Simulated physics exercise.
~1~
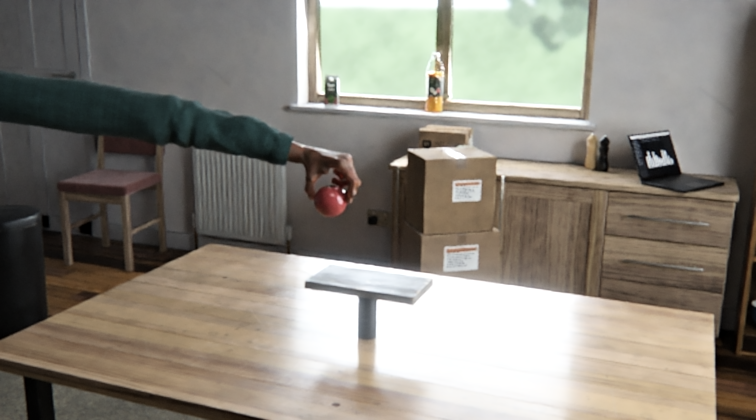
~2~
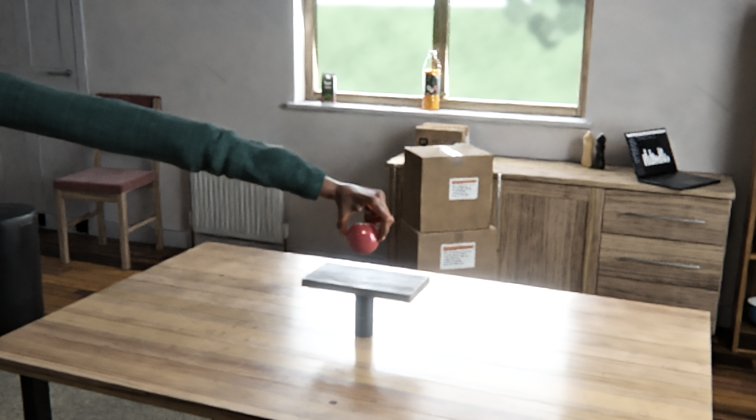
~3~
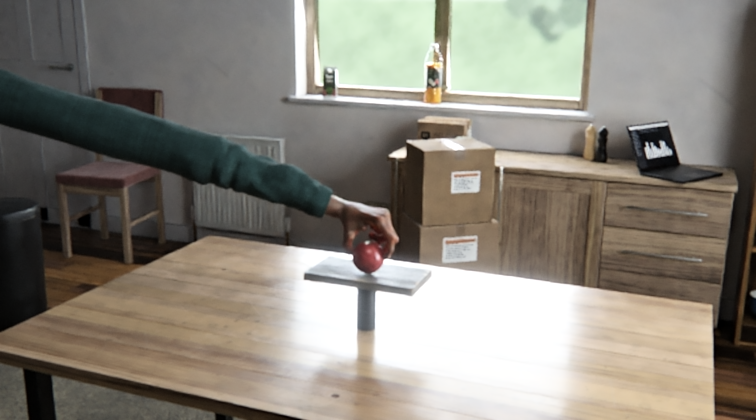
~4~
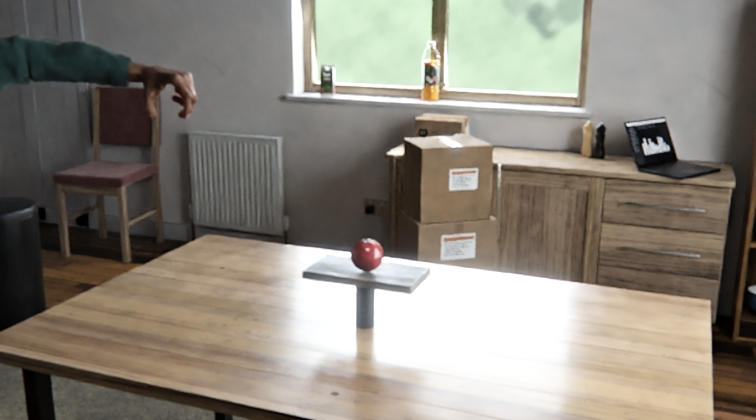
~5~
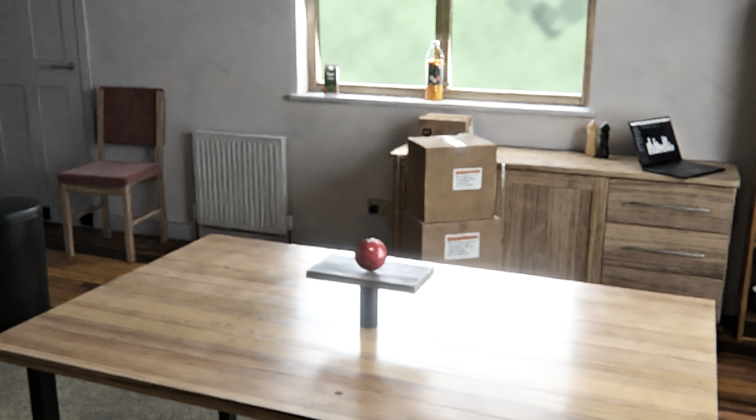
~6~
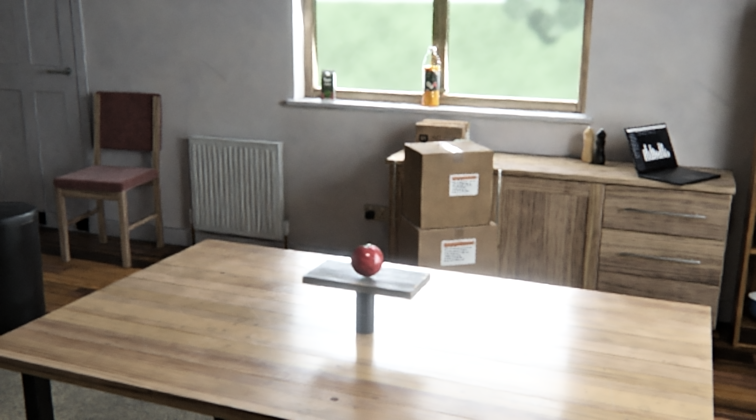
A hand in a green sleeve moves a round red tomato rightward and down onto a grey board atop a dark upright support on a wooden table, then lets go and withdraws to the left, leaving the tomato resting in balance on the board.
